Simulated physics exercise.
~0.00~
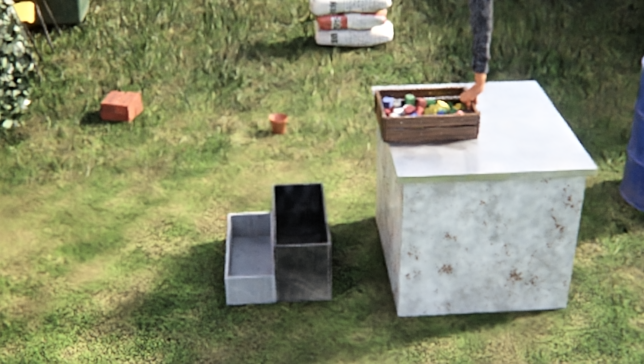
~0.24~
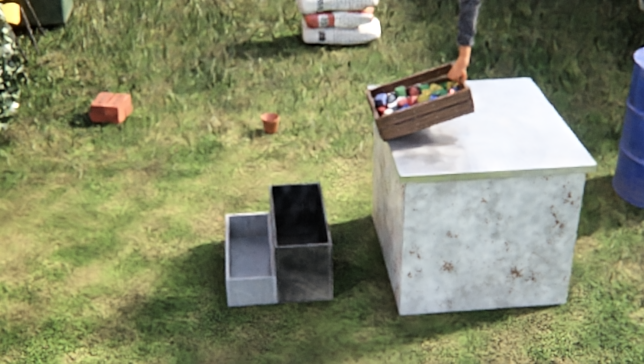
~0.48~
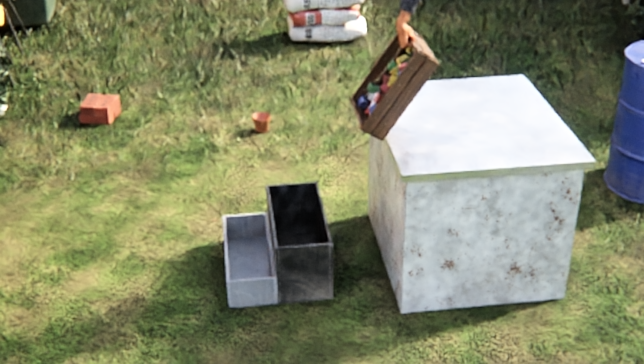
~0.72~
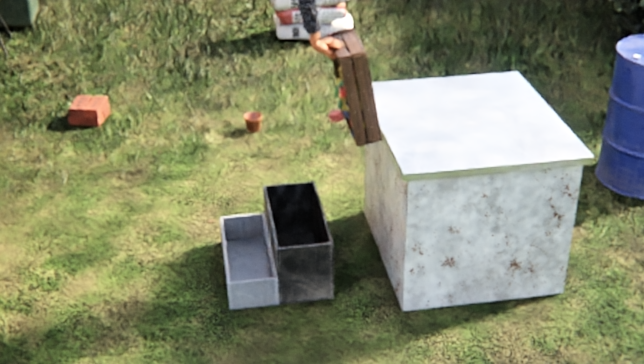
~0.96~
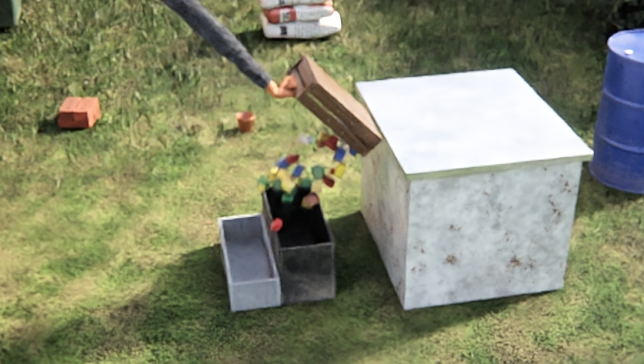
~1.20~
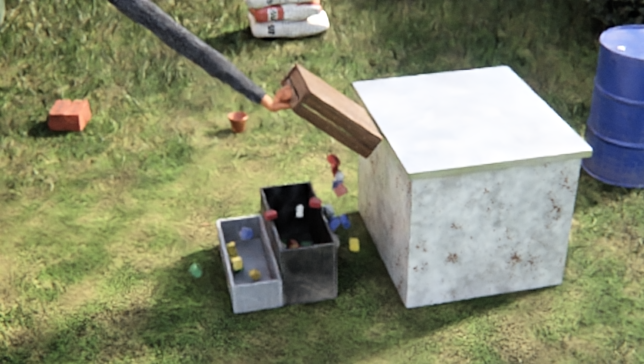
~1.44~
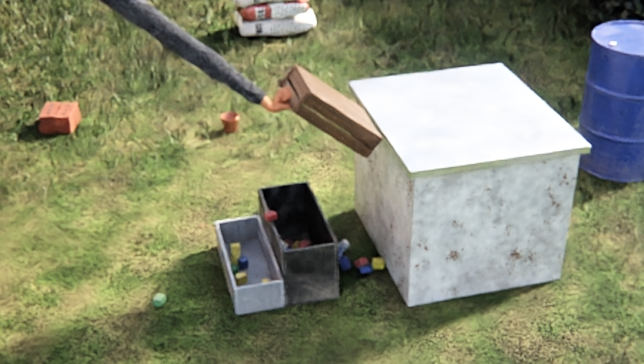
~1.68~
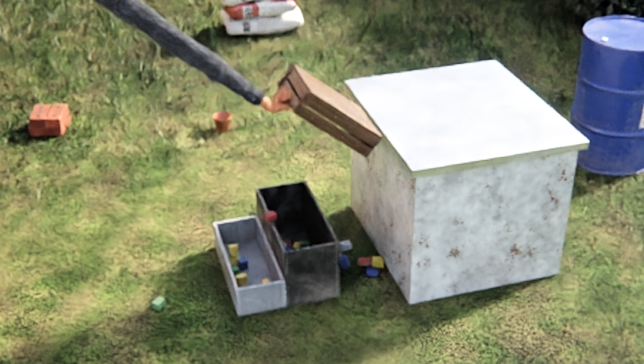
A hand tipped a wooden crate of colourful toy bricks off the left end of a pale bench, spilling them toward two troughs on the grass, and most landed in the black one, with some in the grey one and others scattered on the ground.
